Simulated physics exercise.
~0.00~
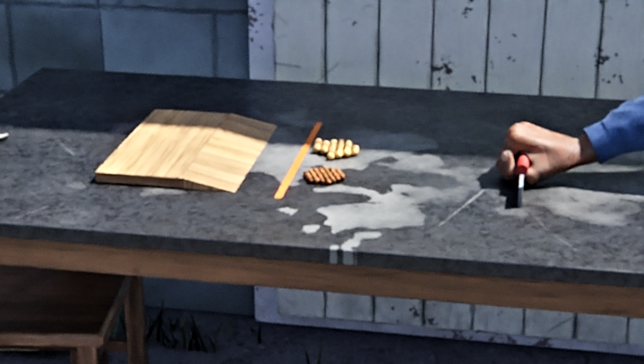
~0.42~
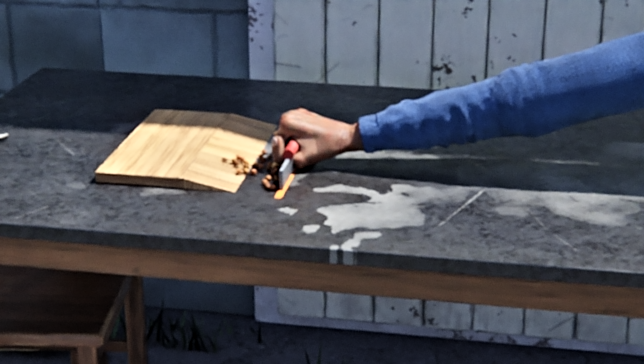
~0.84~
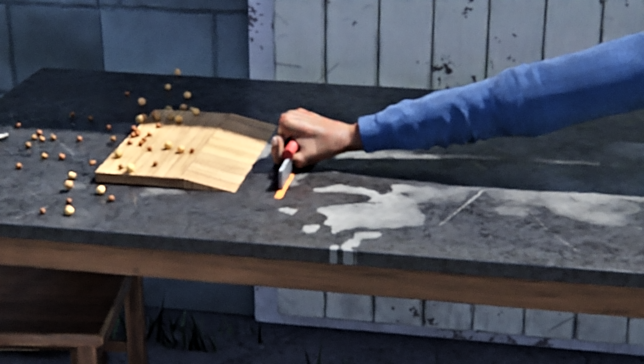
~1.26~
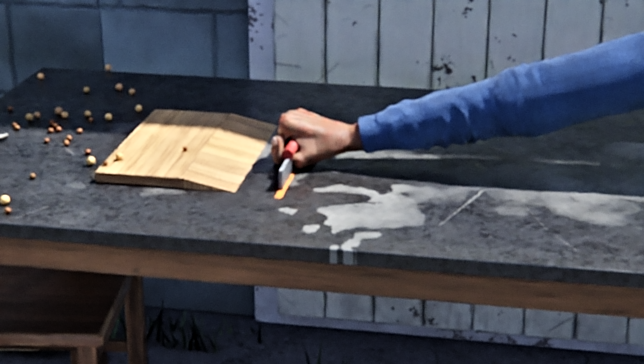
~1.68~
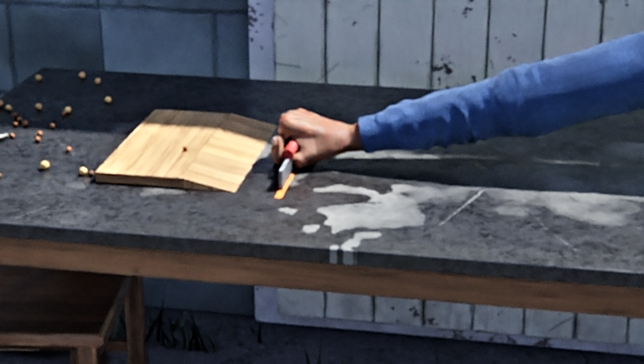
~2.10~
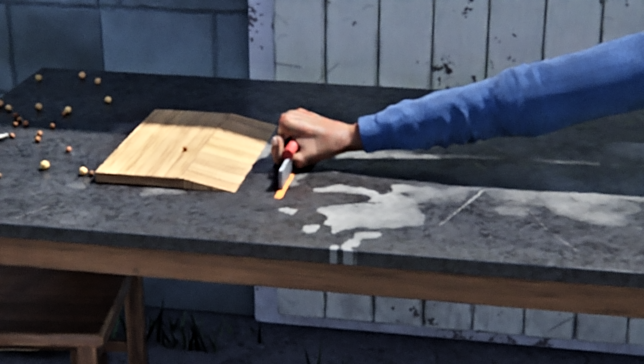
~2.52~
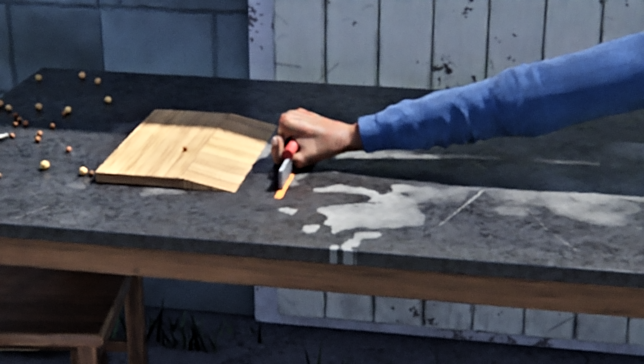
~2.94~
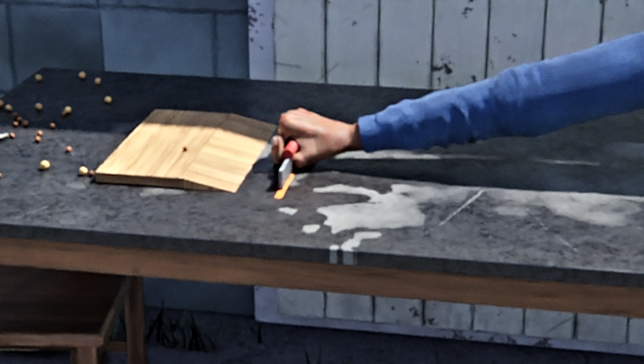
A hand in a blue sleeve grips a red-handled scraper at the right of a dark, worn tabletop, seen from a still, slightly raised view before pale boards and grey panels. To the left lie two small piles of round, tan and reddish-brown pieces, a strip of orange tape and a short, light wooden ramp. The hand sweeps the scraper left, shoving both piles towards the ramp, and stops at the tape. The loose pieces scatter up and over the ramp. They settle across the table's far left, while one small piece remains on the wood.
